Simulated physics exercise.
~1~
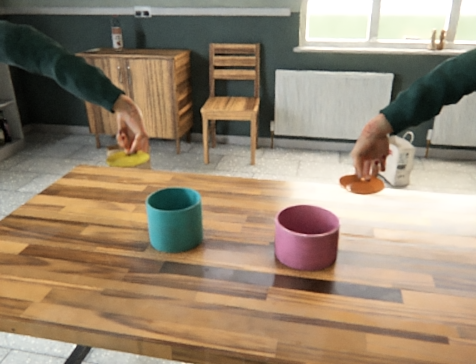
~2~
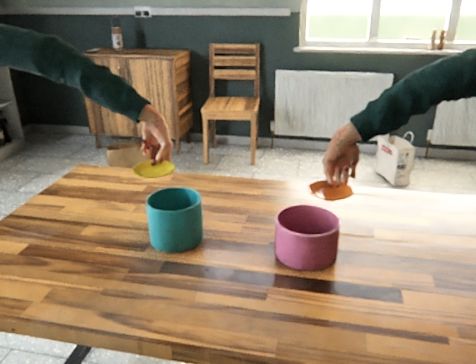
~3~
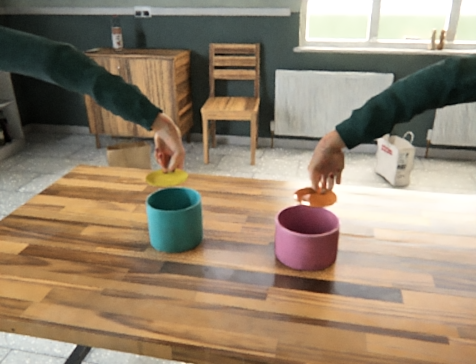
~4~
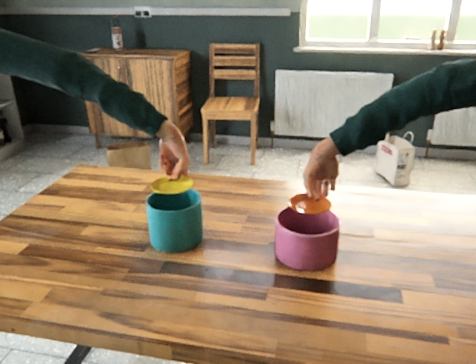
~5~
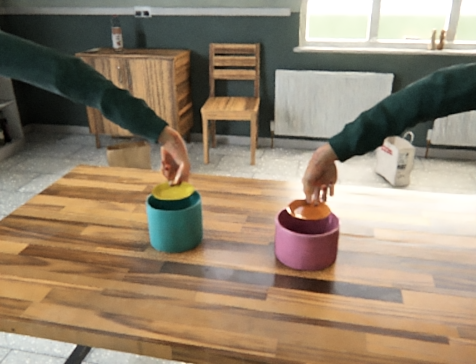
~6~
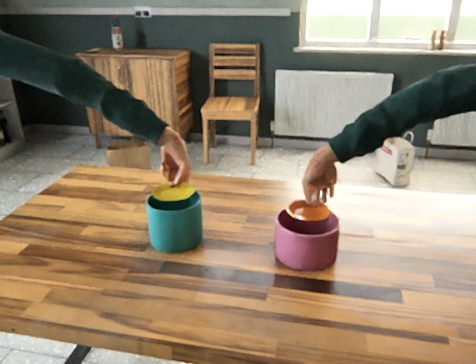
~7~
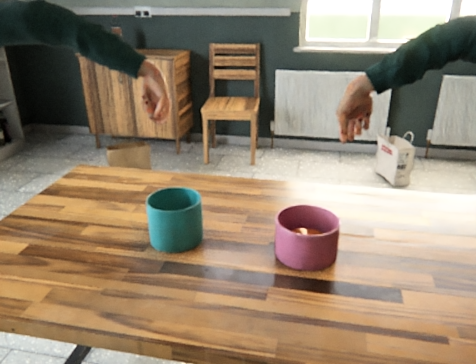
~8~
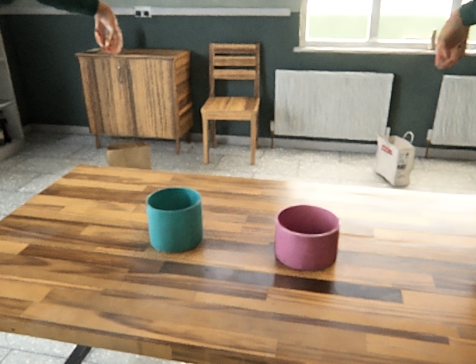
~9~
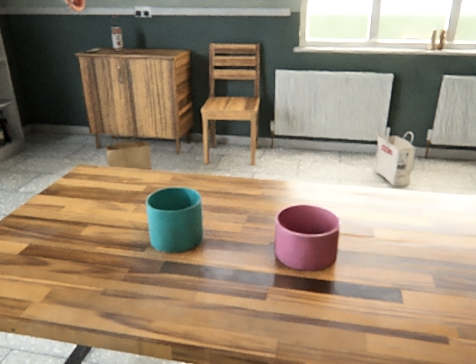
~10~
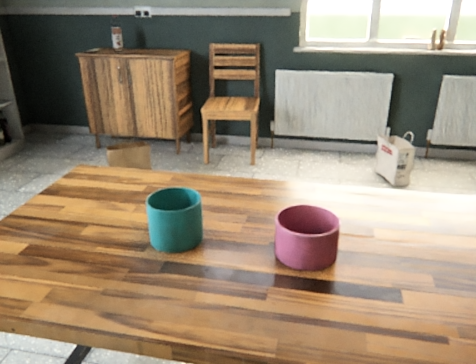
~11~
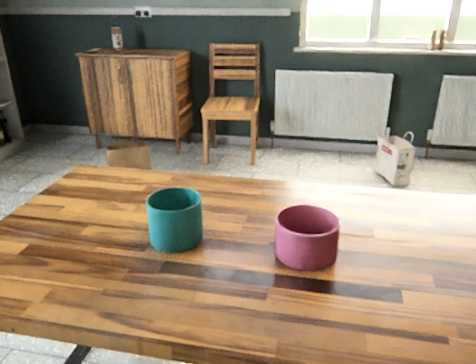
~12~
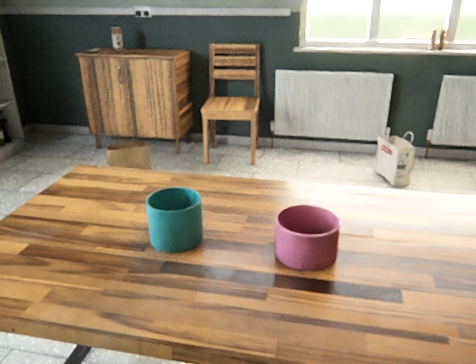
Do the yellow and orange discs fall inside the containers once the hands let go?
Yes, both discs slip past the rims and drop inside, the yellow one into the teal container and the orange one into the pink container.
Two hands release yellow and orange discs over teal and pink containers, and both drop inside.
